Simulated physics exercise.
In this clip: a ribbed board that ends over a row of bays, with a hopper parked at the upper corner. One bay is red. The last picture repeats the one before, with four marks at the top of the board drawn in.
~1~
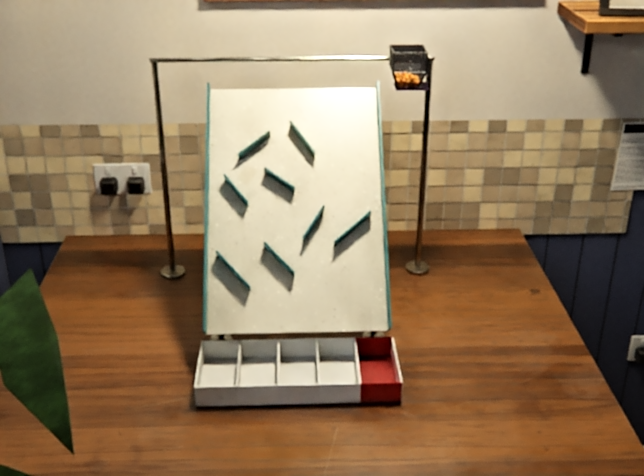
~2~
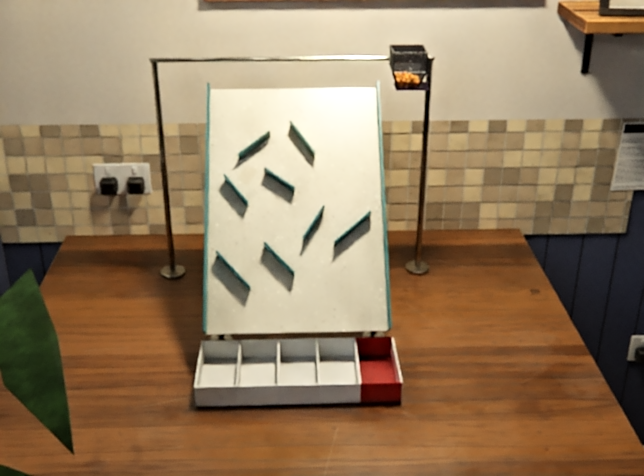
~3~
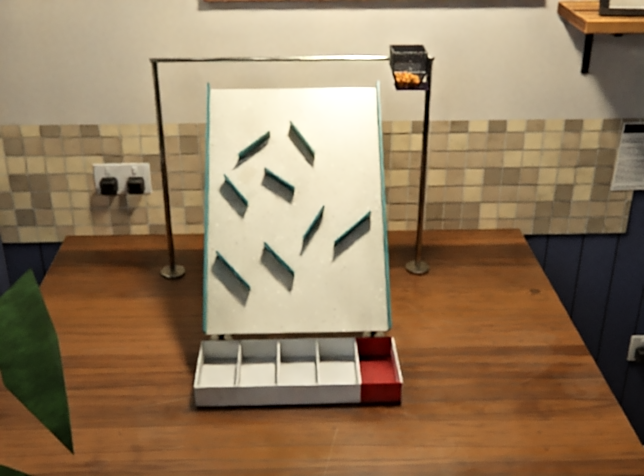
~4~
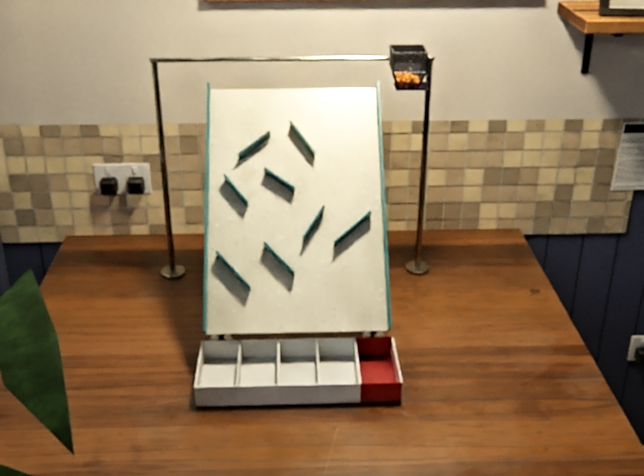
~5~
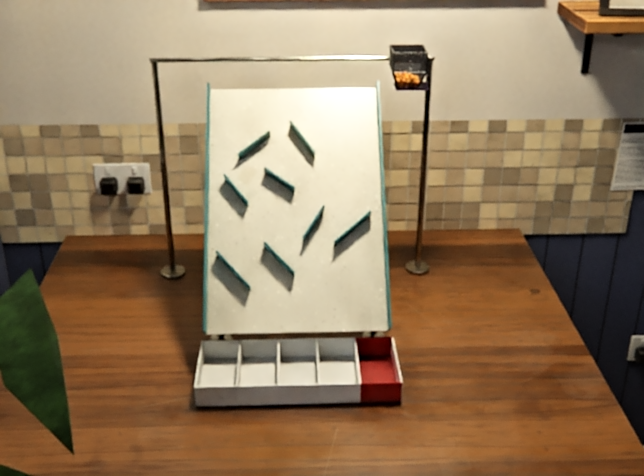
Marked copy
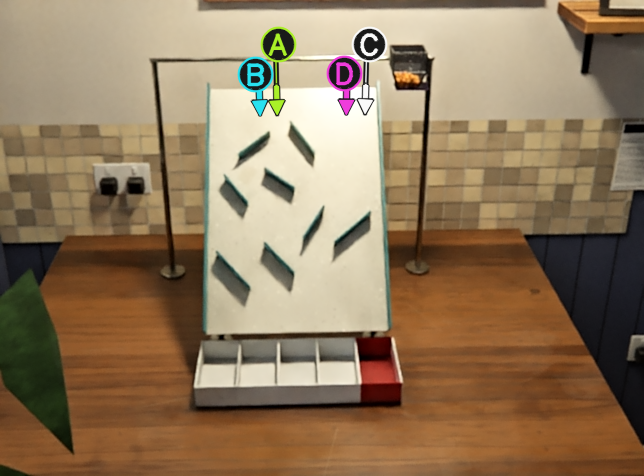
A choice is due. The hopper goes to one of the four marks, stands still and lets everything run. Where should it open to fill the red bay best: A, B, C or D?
I would pick mark C.
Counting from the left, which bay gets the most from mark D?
The third.
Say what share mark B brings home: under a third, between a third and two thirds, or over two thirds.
Mark B gives under a third.
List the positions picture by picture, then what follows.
In the first frame, hopper (406, 81), roasted chickpeas, door shut.
In the second frame, ribs (238, 154) to (270, 131), (290, 120) to (315, 152), (224, 174) to (247, 202).
In the third frame, ribs (265, 168) to (295, 188), (304, 237) to (324, 205), (335, 242) to (371, 211).
In the fourth frame, ribs (216, 251) to (250, 287), (264, 242) to (294, 273).
In the fifth frame, red bay (381, 391), number 5 of 5 from the left.
On the marked copy, mark A meets the board at (277, 109); mark B meets the board at (259, 109); mark C meets the board at (365, 108); mark D meets the board at (346, 109).
If A is chosen, not one piece in the red bay, almost all in other bays.
If B is chosen, not one piece in the red bay, every piece in other bays.
If C is chosen, roughly a third in the red bay, roughly two thirds in other bays.
If D is chosen, roughly a quarter in the red bay, the larger part in other bays.
